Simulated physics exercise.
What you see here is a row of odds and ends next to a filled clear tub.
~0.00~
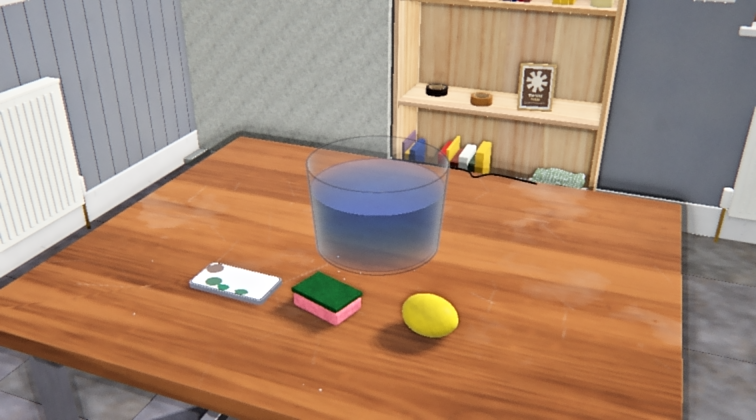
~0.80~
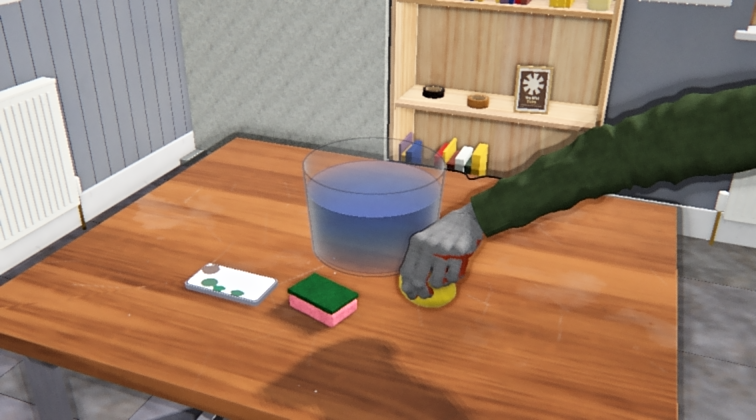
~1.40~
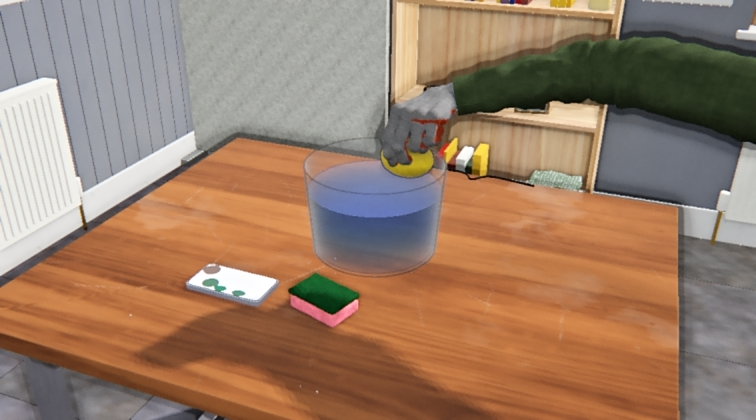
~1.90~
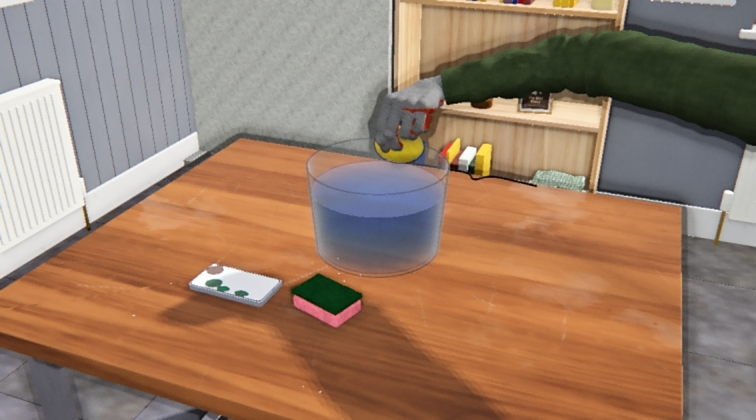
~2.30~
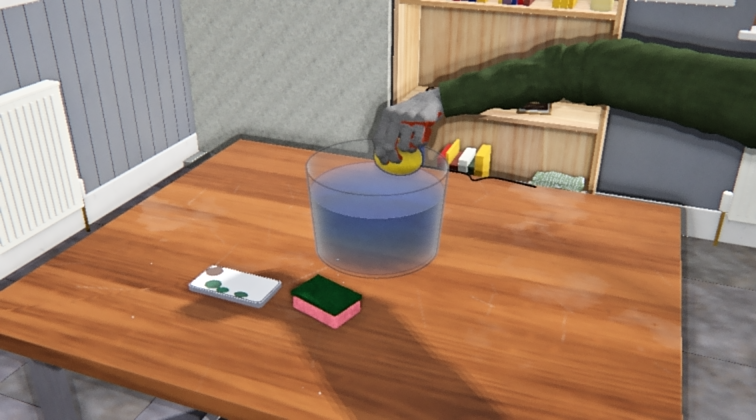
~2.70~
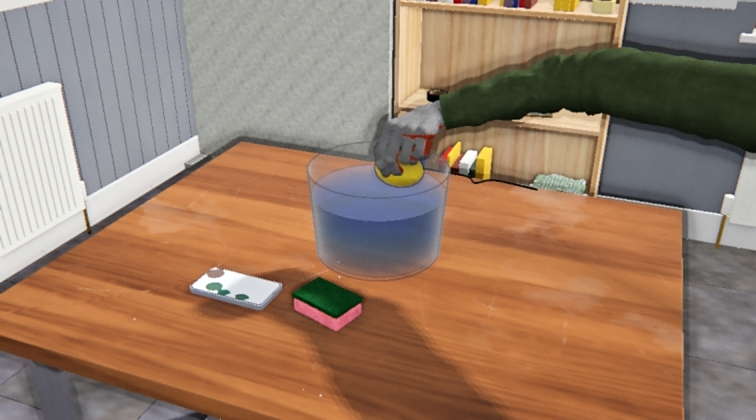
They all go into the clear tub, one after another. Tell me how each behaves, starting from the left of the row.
On the left it goes down, in the middle it keeps up, on the right it keeps up.
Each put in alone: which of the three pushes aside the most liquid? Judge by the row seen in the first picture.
The far-right item.
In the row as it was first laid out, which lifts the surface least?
The central one.
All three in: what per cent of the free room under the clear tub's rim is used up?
14 %.
After 4.0 s, the lemon stays afloat.
After 8.0 s, the sponge stays afloat.
After 12.0 s, the phone drops to the bottom; afloat, sponge and lemon.
